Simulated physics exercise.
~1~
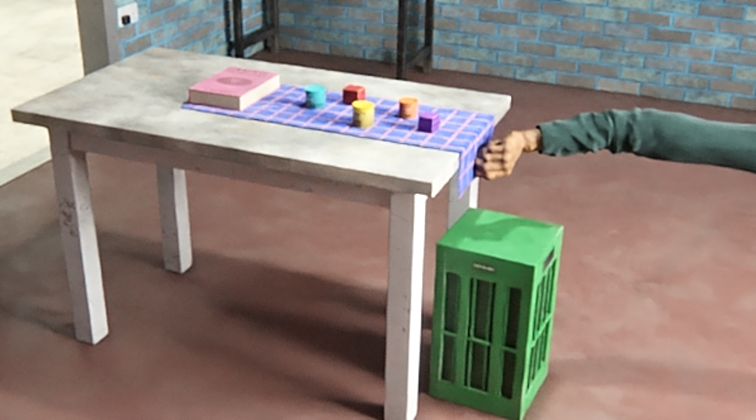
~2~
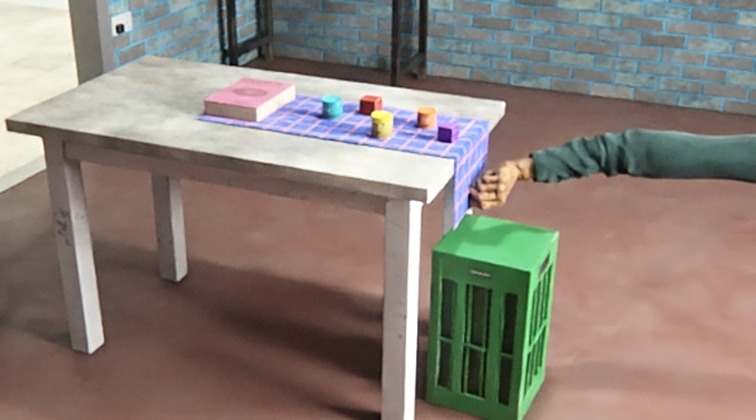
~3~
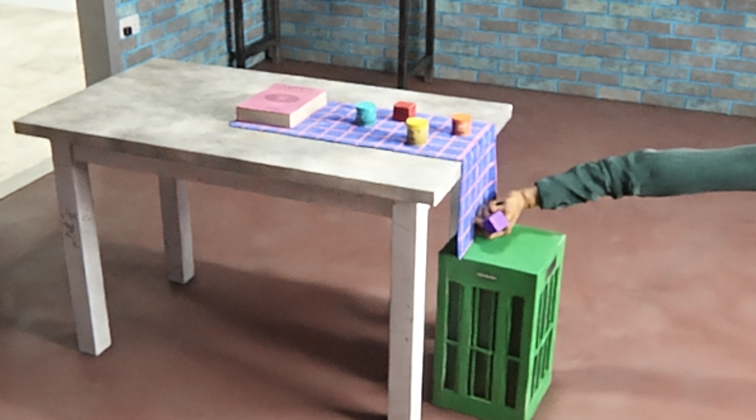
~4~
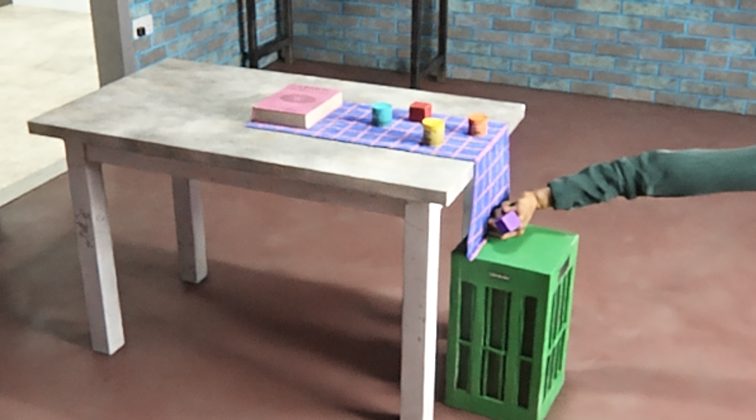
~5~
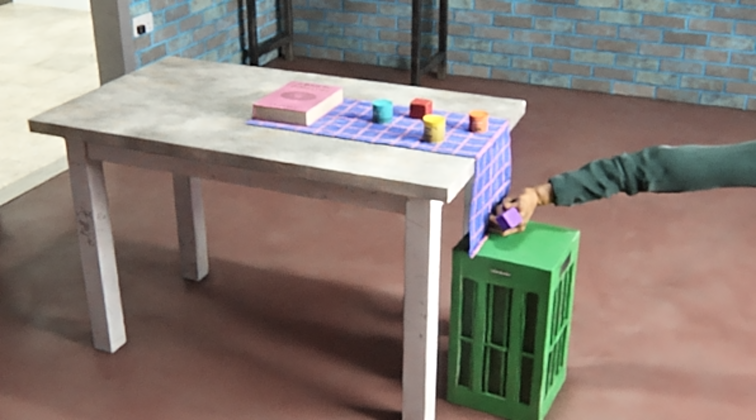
A hand pulling a blue checked tablecloth down toward a green crate, one purple cube going over the table edge beside the hand.
